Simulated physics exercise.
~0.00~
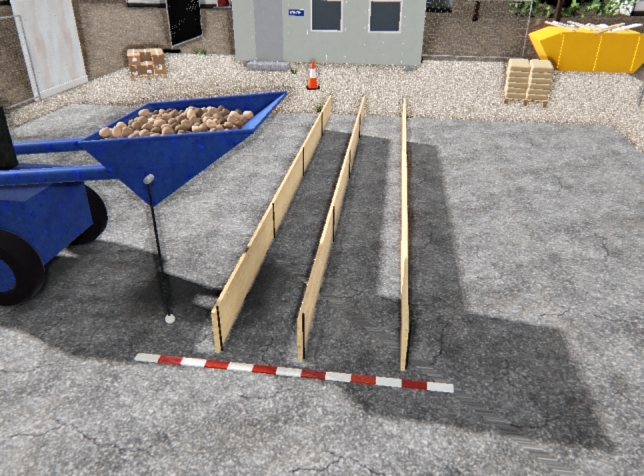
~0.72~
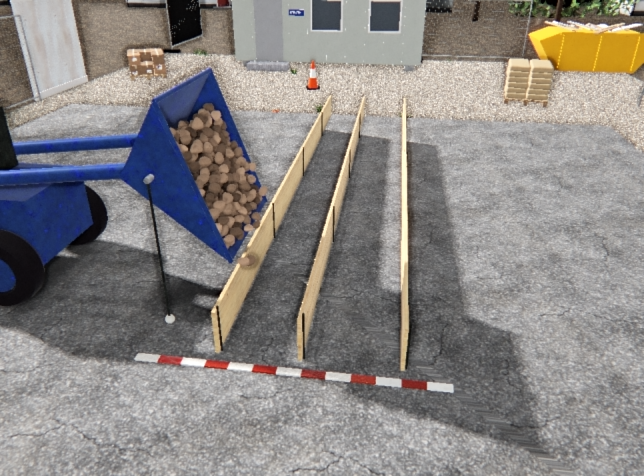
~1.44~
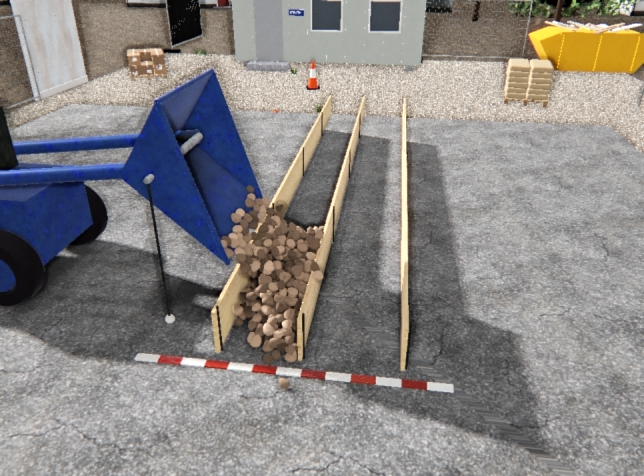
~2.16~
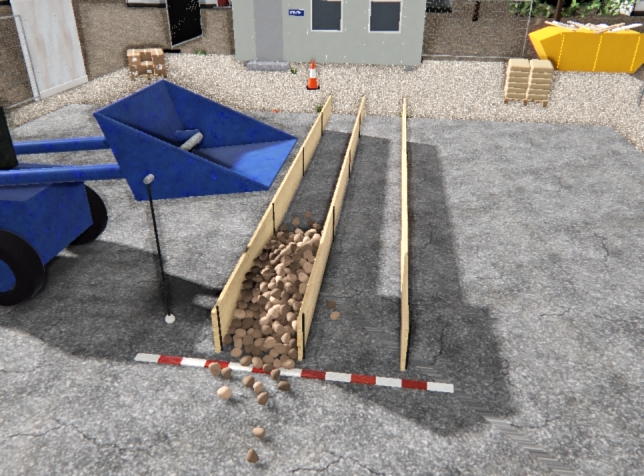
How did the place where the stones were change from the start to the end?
At the start the stones were heaped in the loader's blue bucket. By the end they were on the ground, mostly between the left and middle boards, with a few scattered past the red-and-white strip.
In a paved yard, a blue loader tipped its bucket and poured round, brownish stones between the left and middle boards, then raised the emptied bucket partway back. Most stones settled between those boards, while a few rolled out past the red-and-white strip.
